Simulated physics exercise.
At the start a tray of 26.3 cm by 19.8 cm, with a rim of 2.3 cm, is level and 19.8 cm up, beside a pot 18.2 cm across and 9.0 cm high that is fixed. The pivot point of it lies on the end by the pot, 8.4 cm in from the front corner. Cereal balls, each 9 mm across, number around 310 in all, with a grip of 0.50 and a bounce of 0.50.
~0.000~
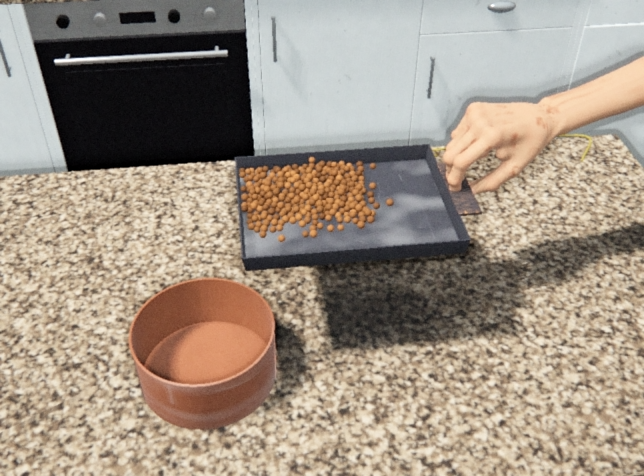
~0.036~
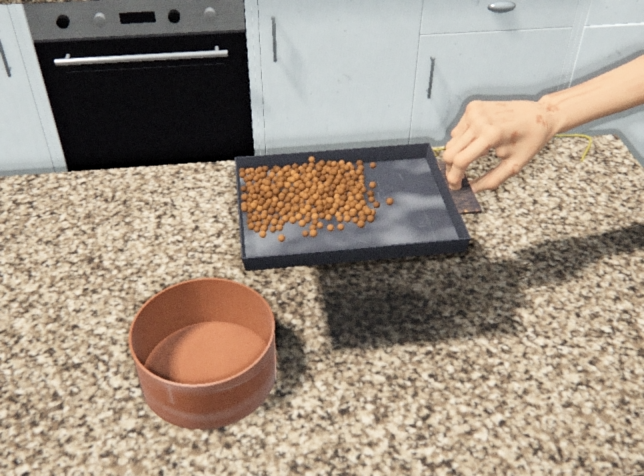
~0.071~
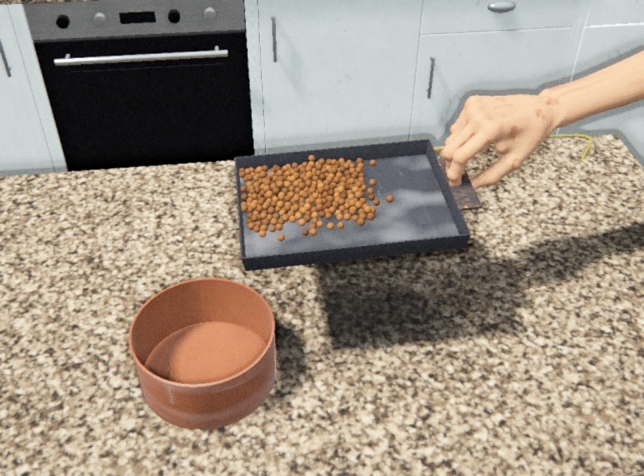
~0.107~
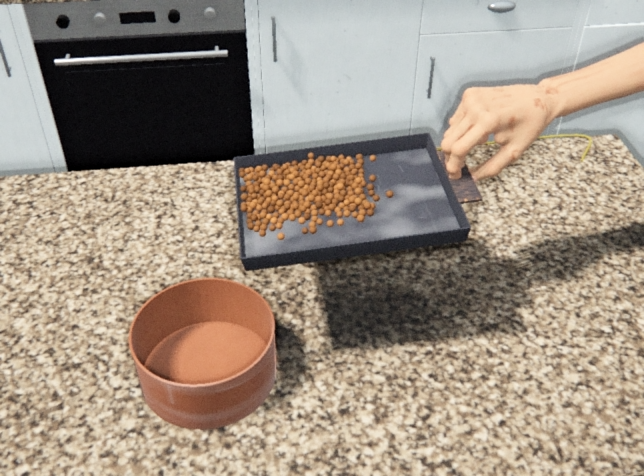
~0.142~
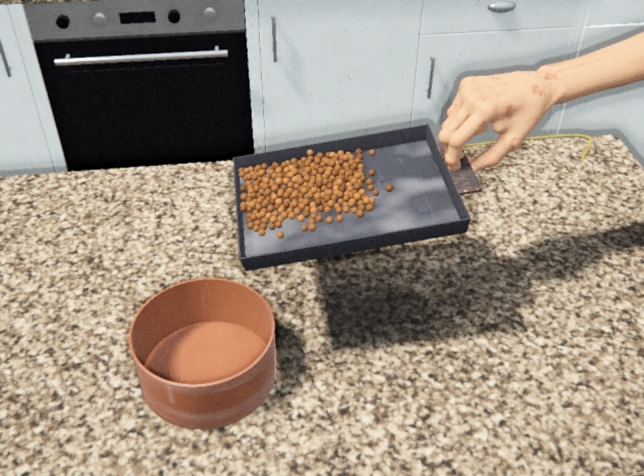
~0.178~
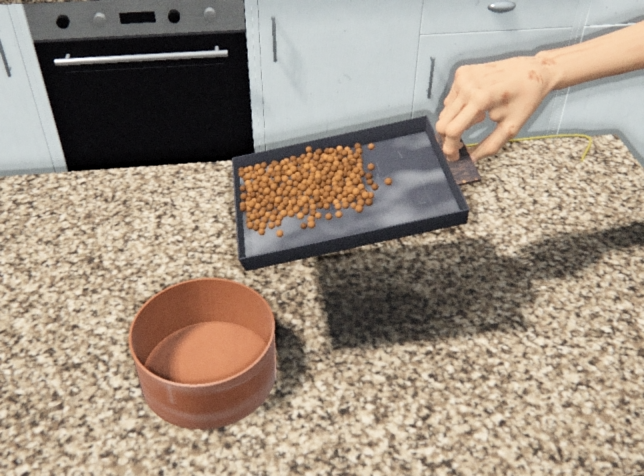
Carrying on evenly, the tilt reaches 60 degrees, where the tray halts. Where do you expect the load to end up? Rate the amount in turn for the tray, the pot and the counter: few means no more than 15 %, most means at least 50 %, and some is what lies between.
Tray: Most; pot: Few; counter: Few.
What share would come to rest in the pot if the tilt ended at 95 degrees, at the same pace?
Near 35 %, then.
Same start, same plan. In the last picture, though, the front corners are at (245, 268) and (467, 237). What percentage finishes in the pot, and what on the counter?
Pot 5; counter 5.
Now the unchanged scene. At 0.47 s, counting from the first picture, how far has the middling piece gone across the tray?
About 1 cm.
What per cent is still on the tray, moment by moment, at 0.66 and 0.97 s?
Around 100 first, about 95 after.
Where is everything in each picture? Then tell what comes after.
Tray tilt 0 degrees, front corners at (245, 256) and (467, 238); middle of the pieces at (311, 195); pot at (202, 328), in the first frame.
Tray tilt 0 degrees, front corners at (245, 256) and (467, 236); middle of the pieces at (311, 194), in the second frame.
Tray tilt 2 degrees, front corners at (244, 256) and (467, 233); middle of the pieces at (311, 193), in the third frame.
Tray tilt 4 degrees, front corners at (244, 256) and (467, 226), lowest corner left front; middle of the pieces at (311, 191), in the fourth frame.
Tray tilt 7 degrees, front corners at (242, 256) and (467, 217), lowest corner left front; middle of the pieces at (310, 188), in the fifth frame.
Tray tilt 10 degrees, front corners at (241, 257) and (465, 208), lowest corner left front; middle of the pieces at (309, 185); pot at (202, 328). Its pace works out near 85 degrees a second, in the sixth frame.
After 0.47 s, tilt 35 degrees; the tray holds 100 %, the pot 0 %.
Then, at 0.66 s, tilt 52 degrees; the tray holds 100 %, the pot 0 %.
Then, at 0.97 s, tilt 60 degrees; the tray holds 95 %, the pot 0 %.
In the end, at 1.7 s, tray 90 %, pot 0 %, counter 5 %.
